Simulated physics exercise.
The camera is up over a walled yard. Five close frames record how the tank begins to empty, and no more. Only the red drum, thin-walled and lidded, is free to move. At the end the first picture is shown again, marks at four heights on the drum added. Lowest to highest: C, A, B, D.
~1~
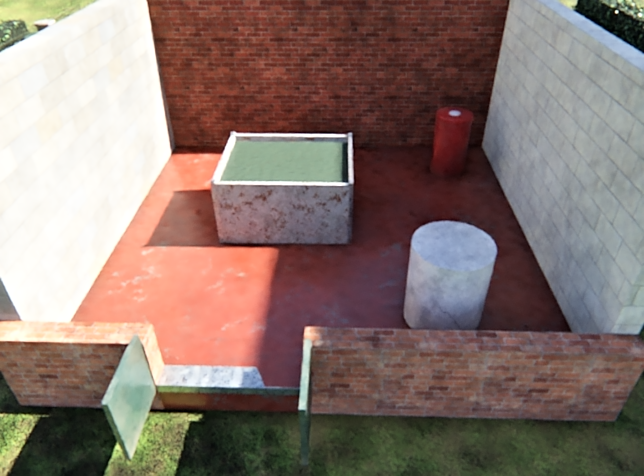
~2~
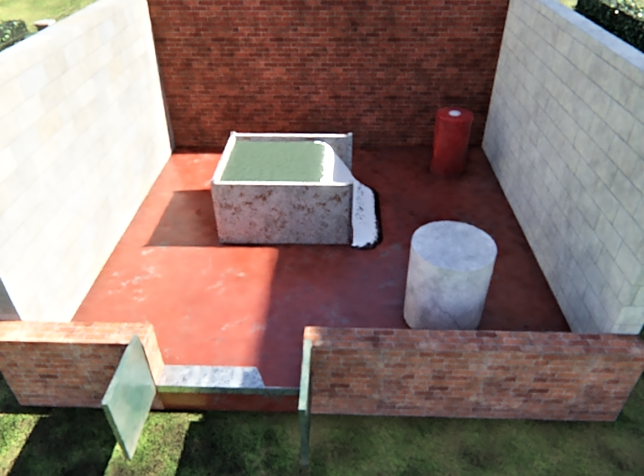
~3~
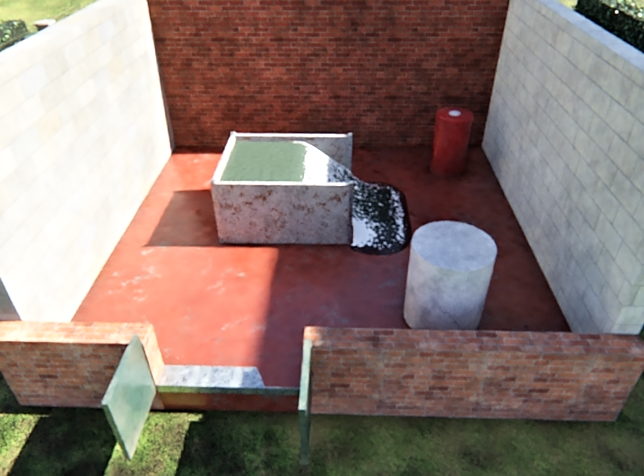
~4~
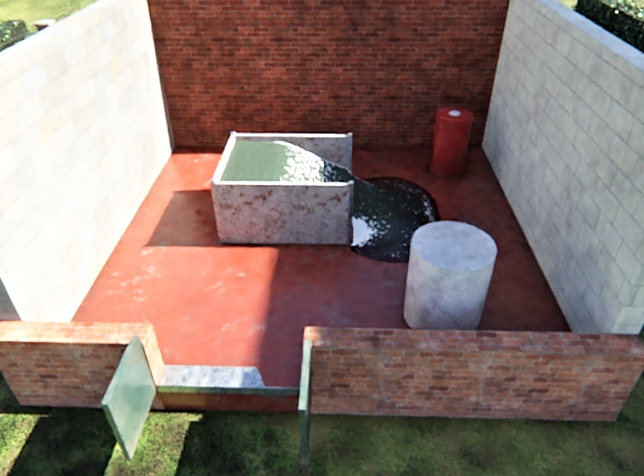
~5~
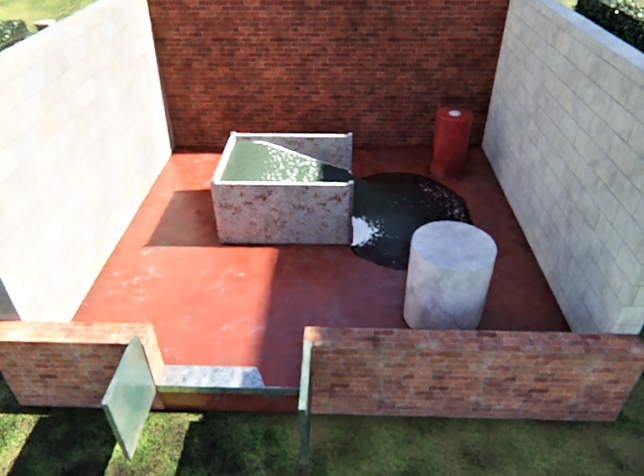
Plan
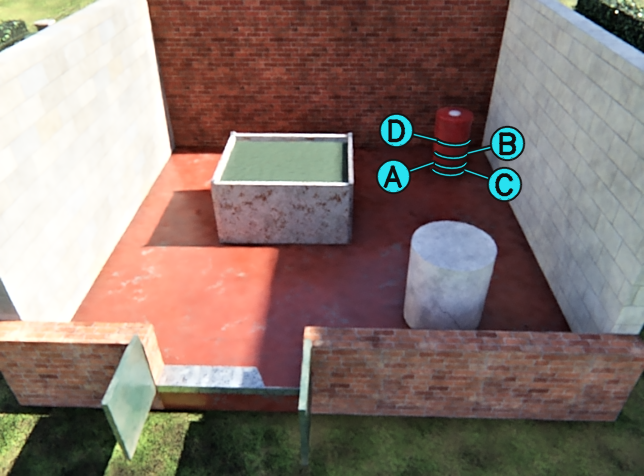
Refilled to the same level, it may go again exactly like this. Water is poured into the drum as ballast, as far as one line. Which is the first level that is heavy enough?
B will do.
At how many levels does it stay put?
Two.
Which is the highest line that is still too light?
It is A.
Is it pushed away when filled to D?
No, not at all.
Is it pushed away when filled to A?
Yes.
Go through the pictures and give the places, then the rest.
The first picture shows lid of the red drum at (455, 114); tank full, its middle at (287, 163); open gate at (229, 329).
In the second picture, 2 % of the ground wet, in view closest to the drum at (372, 192).
In the third picture, 5 % of the ground wet, in view closest to the drum at (371, 183).
In the fourth picture, 9 % of the ground wet, in view closest to the drum at (410, 184).
The fifth picture shows lid of the red drum at (455, 114); 14 % of the ground wet, in view closest to the drum at (422, 177).
On the marked copy, A at (451, 168); B at (453, 158); C at (450, 175); D at (455, 145); from the bottom up C, A, B, D.
If A is chosen, it is pushed about twice its own width away.
If B is chosen, it does not move.
If C is chosen, it is pushed about 7 times its own width away.
If D is chosen, it does not move.
